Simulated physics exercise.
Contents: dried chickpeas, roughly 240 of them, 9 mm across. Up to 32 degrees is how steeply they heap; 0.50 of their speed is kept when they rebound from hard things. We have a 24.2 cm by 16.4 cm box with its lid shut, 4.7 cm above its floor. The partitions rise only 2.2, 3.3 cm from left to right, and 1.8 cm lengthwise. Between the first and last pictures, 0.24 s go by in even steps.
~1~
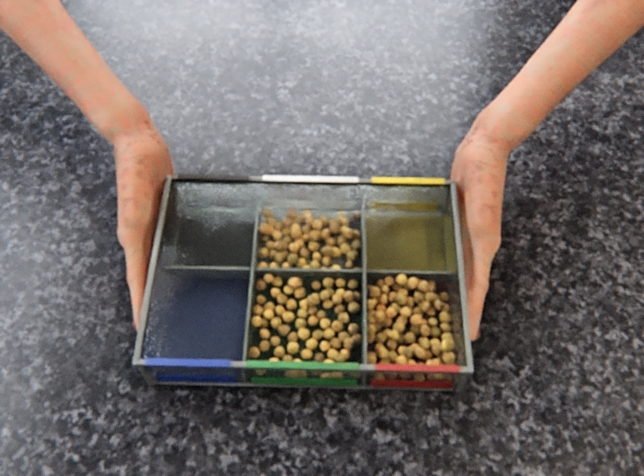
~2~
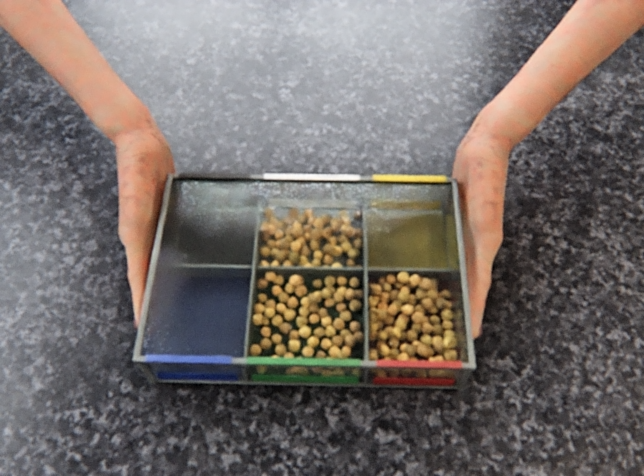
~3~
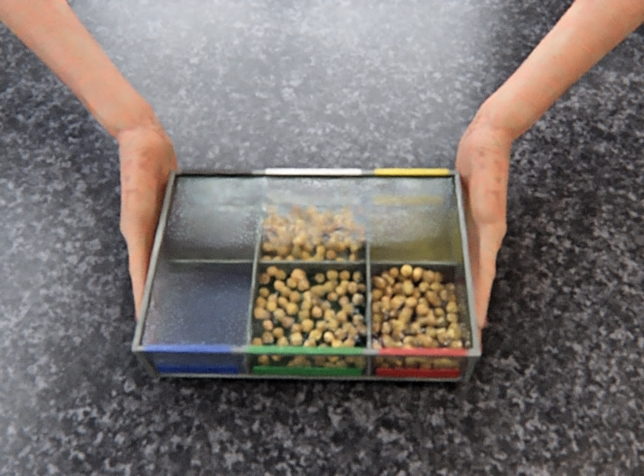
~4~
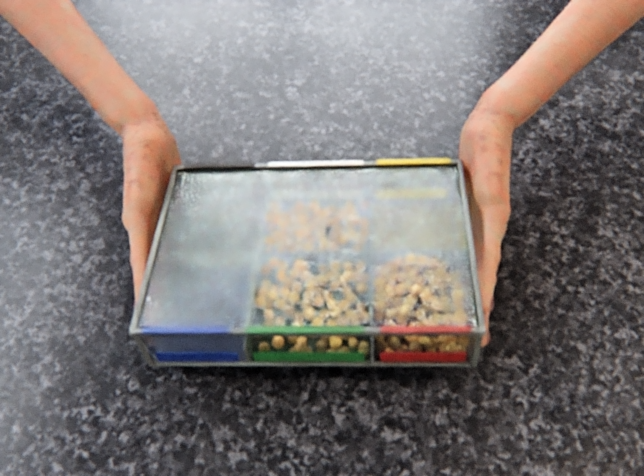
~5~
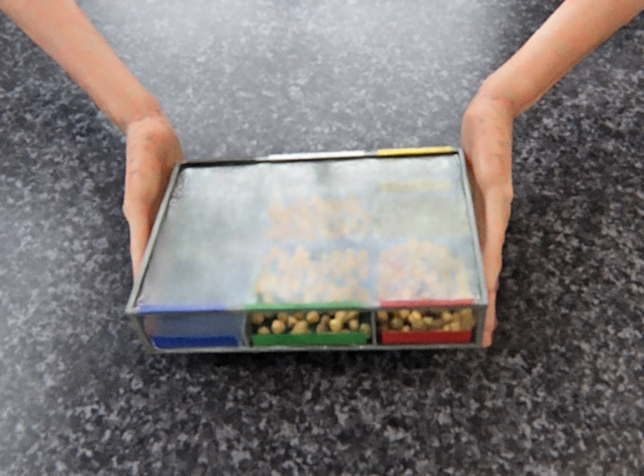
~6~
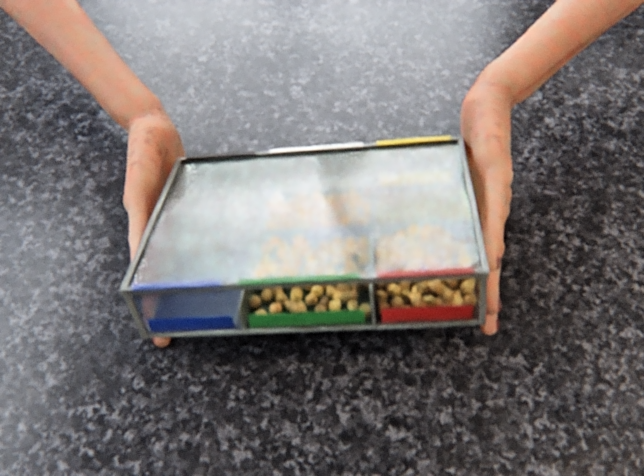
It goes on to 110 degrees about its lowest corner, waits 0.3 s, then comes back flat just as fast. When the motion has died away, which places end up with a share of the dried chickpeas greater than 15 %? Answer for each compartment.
Red - no; blue - no; green - no; yellow - yes; white - yes; black - yes.
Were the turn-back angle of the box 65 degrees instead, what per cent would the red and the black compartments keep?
Shares: Red 30 and black 0, per cent.
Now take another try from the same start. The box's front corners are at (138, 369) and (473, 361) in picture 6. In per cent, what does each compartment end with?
Red 30; blue 50; green 20; yellow 0; white 0; black 0.
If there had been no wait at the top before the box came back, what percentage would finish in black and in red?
That would leave black with 25 percent and red with 0 percent.
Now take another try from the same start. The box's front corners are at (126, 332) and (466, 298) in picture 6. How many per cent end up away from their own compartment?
That gives some 90 per cent.
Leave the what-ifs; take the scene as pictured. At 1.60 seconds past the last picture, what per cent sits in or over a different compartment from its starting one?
Estimate: Roughly 75 in a hundred.
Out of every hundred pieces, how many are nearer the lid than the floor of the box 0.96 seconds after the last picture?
I'd say around 80 percent of the pieces.
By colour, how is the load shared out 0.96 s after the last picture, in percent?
In per cent: Red 0; blue 0; green 0; yellow 30; white 55; black 15.
Then, 0.96 s after the last picture, tilt 110 degrees; yellow 30 %, white 55 %, black 15 %.
Then, 1.60 s after the last picture, tilt 56 degrees; yellow 30 %, white 50 %, black 20 %.
Then, 2.28 s after the last picture, tilt 0 degrees; yellow 30 %, white 50 %, black 25 %.
In the end, red 0 %, blue 0 %, green 0 %, yellow 30 %, white 50 %, black 25 %.
